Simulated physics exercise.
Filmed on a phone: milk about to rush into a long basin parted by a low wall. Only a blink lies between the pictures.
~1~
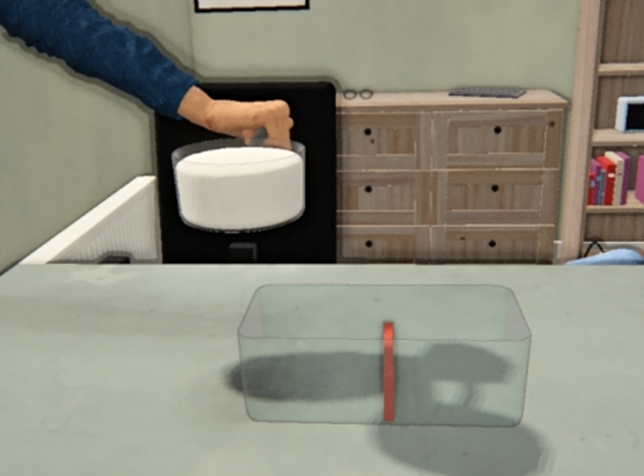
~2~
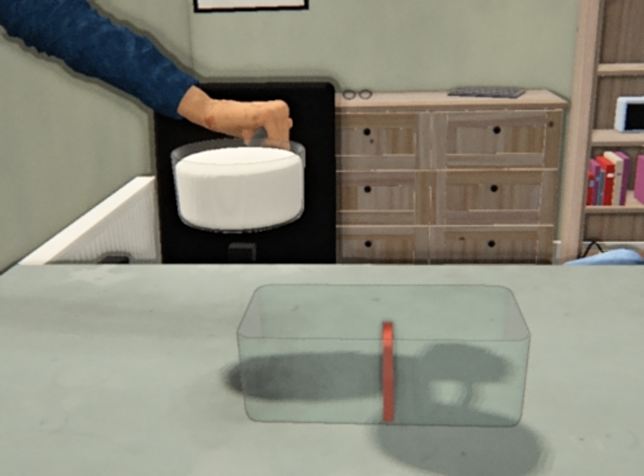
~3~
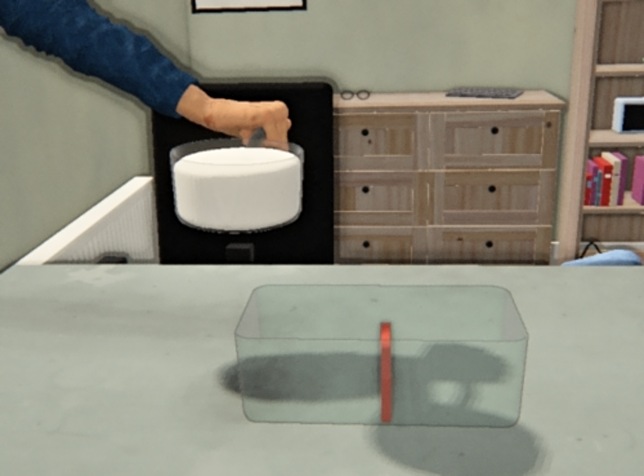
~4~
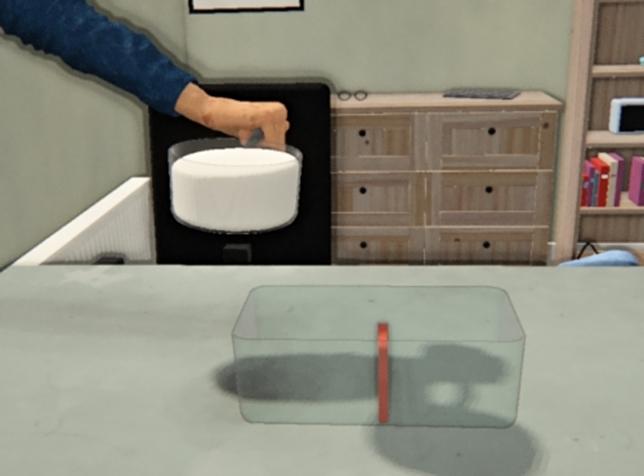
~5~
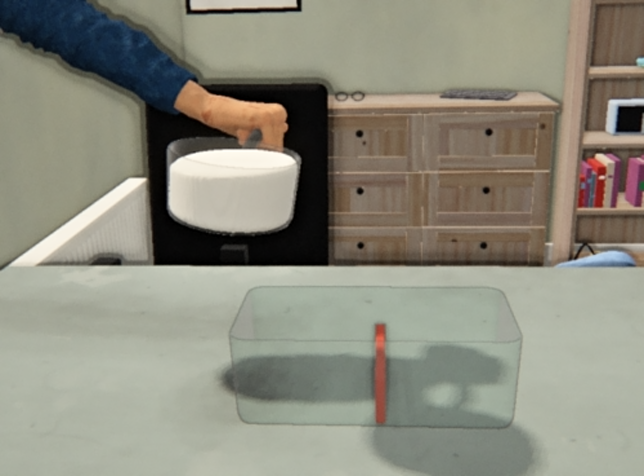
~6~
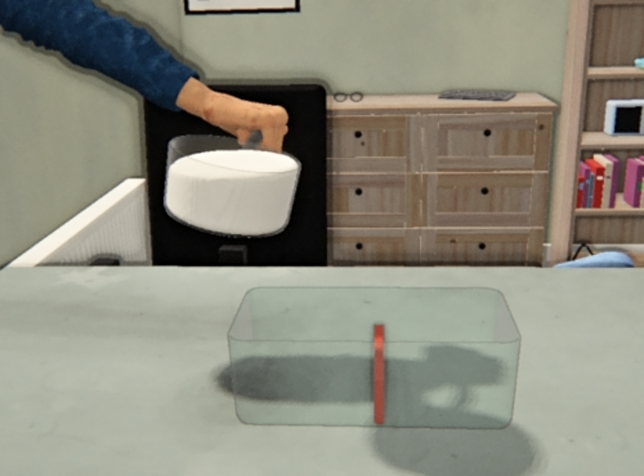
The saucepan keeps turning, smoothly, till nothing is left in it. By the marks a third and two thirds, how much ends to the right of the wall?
The share right of the wall is under a third.
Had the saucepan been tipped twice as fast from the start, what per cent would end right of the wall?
Close to 10 per cent.
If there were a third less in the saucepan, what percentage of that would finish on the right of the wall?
About 0 per cent.
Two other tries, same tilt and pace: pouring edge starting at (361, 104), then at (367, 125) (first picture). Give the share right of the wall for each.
Near 80 % and 85 %.
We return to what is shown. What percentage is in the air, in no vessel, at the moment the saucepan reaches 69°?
Near 35 %.
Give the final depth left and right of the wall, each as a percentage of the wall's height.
The left part 50 per cent, the right part 20.
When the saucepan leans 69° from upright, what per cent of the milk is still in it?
About 50 per cent.
A moment on, the saucepan is tipped part way and 49 per cent is still to pour, 12 is left of the wall and 5 right of it.
Next, the saucepan is tipped right over and 6 per cent is still to pour, 61 is left of the wall and 23 right of it.
Then the saucepan is tipped right over and 0 per cent is still to pour, 74 is left of the wall and 24 right of it.
Later the saucepan is tipped right over and 0 per cent is still to pour, 74 is left of the wall and 24 right of it.
In the end 74 per cent lies left of the wall, 24 right of it and 2 outside.
